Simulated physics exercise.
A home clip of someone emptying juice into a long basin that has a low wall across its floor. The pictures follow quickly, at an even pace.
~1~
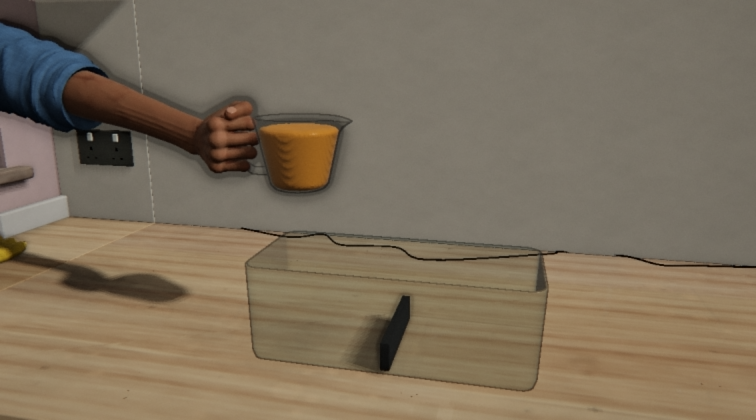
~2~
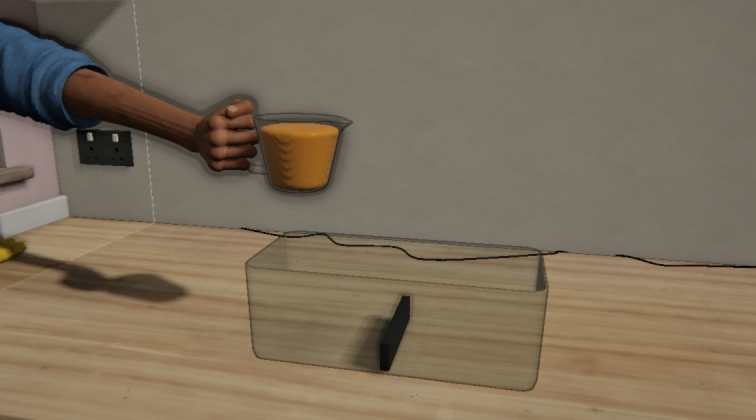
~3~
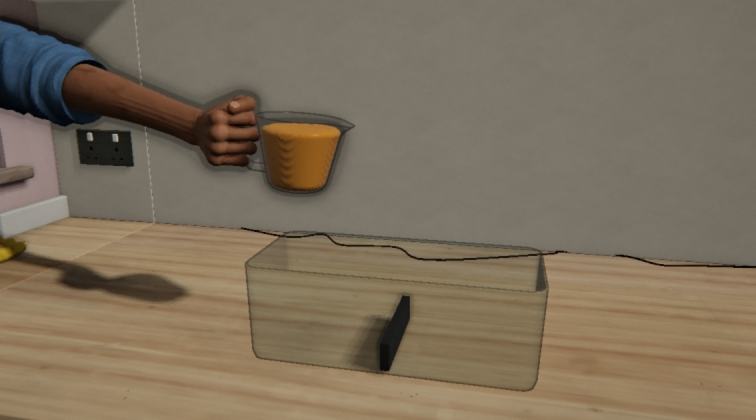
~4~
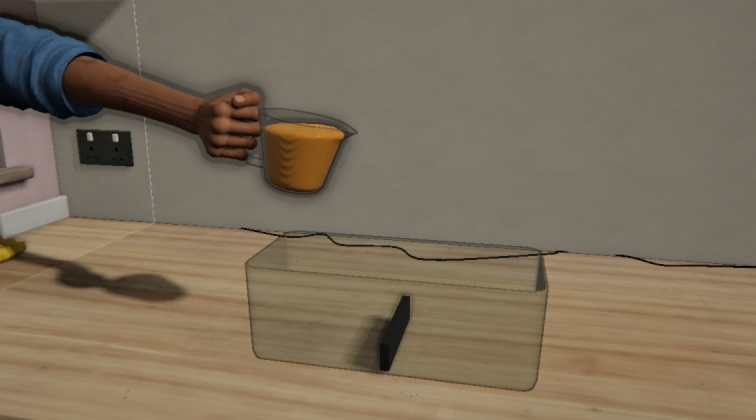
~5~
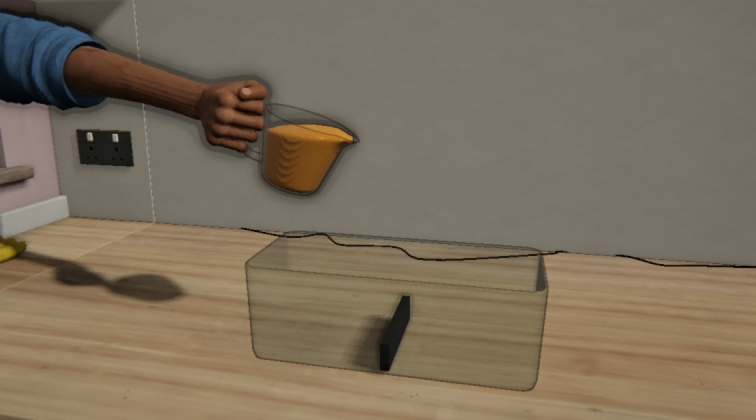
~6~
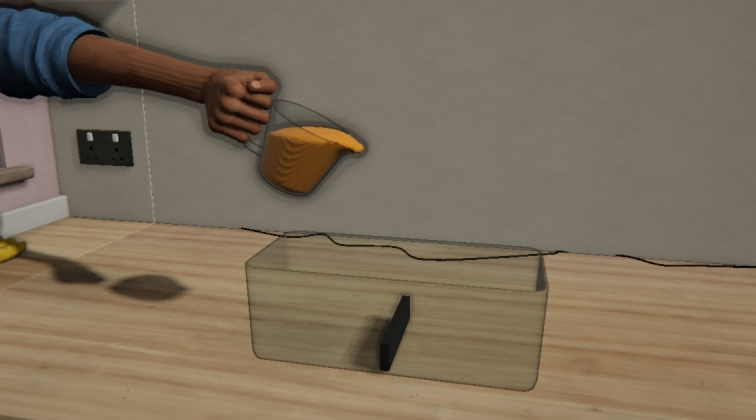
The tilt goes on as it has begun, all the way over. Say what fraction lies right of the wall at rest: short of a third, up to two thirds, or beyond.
It comes to from a third to two thirds.
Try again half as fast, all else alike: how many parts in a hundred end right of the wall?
It comes to 55 per cent or so.
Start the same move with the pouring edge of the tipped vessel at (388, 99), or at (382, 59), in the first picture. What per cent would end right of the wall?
About 90 and 90 per cent.
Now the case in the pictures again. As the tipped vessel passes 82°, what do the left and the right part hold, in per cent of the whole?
Left: 5 %. Right: 20 %.
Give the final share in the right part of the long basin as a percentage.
Near 40 %.
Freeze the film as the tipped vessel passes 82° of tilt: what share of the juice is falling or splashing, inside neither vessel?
About 30 per cent.
A moment on, the tilt is 82° and 46 per cent is still to pour, 7 is left of the wall and 19 right of it.
Next, the tilt is 95° and 8 per cent is still to pour, 42 is left of the wall and 40 right of it.
Then the tilt is 95° and 0 per cent is still to pour, 57 is left of the wall and 41 right of it.
Later the tilt is 95° and 0 per cent is still to pour, 58 is left of the wall and 42 right of it.
In the end 58 per cent lies left of the wall, 42 right of it and 1 outside.
